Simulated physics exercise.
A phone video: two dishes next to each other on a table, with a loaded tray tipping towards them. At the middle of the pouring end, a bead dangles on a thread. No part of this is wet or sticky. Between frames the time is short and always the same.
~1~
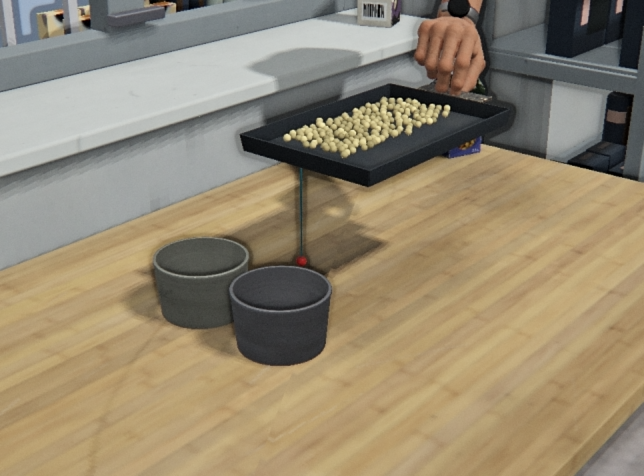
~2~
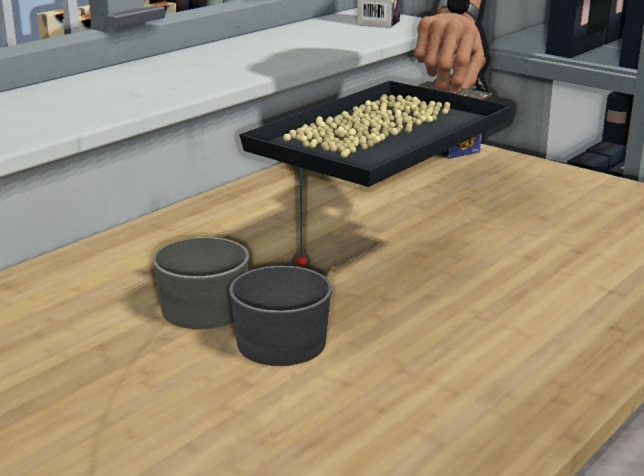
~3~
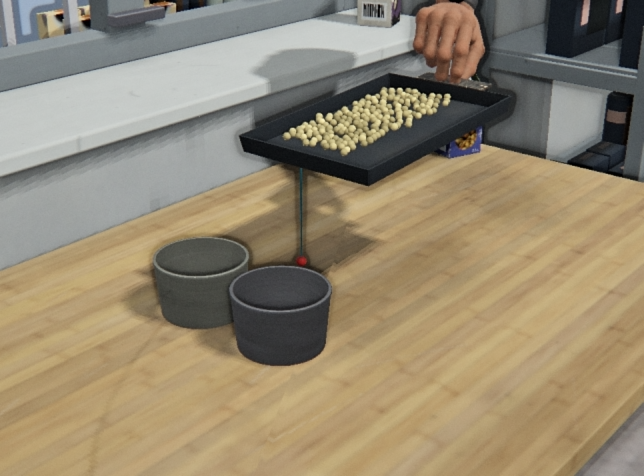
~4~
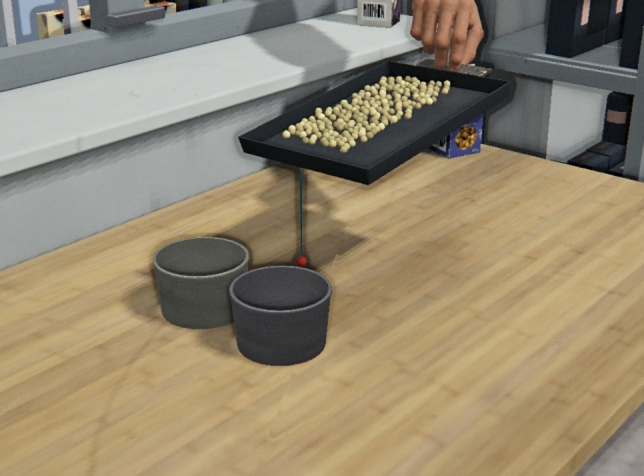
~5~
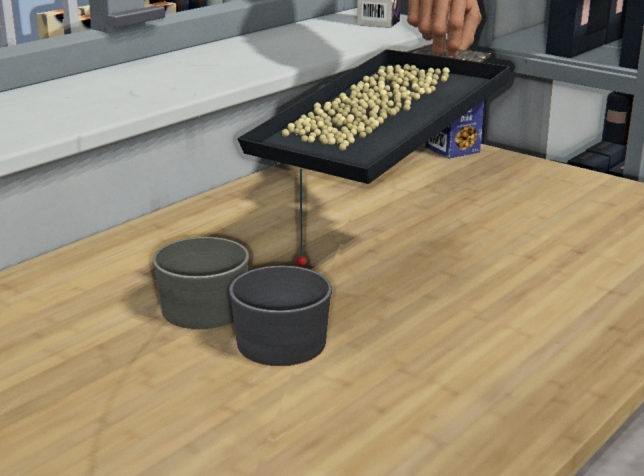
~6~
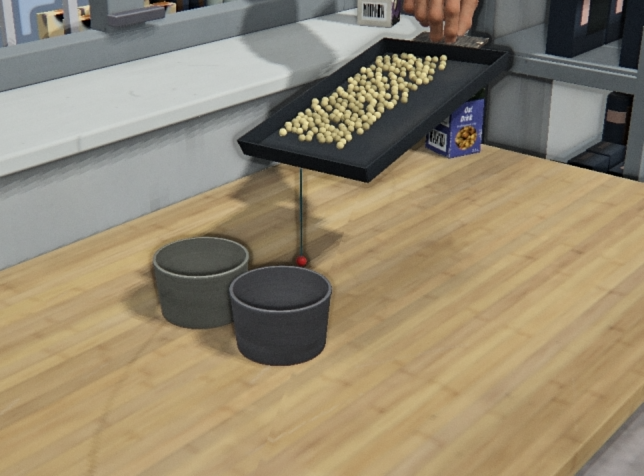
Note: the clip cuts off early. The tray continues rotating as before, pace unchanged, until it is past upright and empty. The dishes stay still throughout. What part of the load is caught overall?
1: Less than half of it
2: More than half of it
The answer is 2.
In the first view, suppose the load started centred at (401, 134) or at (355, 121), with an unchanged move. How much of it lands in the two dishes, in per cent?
About 80 % and 80 %.
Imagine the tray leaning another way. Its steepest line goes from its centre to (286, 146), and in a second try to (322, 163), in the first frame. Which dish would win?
It would be the left-side one to begin with, and after that the right-side one.
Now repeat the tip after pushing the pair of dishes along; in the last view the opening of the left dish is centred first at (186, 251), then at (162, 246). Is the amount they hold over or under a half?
For the two places in order: A majority share, a majority share.
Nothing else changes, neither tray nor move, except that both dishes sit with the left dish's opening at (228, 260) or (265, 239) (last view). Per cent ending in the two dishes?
Around 80 and around 0 per cent, in that order.
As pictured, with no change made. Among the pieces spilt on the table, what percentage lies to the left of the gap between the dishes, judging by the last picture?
Roughly 80 in a hundred.
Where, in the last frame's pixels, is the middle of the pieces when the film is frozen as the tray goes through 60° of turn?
Check around (278, 139) in the last picture.
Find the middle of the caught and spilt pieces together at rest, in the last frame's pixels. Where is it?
The centre comes to rest near (220, 315).
Soon after the last picture, tray tipped steeply; nearly all on the tray; a stray few in the left dish; a stray few outside both; a stray few in the air.
A little later, tray tipped past a quarter turn; about two thirds on the tray; a stray few in the right dish; a small part in the left dish; a small part outside both; about a quarter in the air.
Later still, tray tipped past a quarter turn; about a quarter in the right dish; about half in the left dish; about a quarter outside both.
At rest, tray tipped past a quarter turn; about a quarter in the right dish; about half in the left dish; about a quarter outside both.
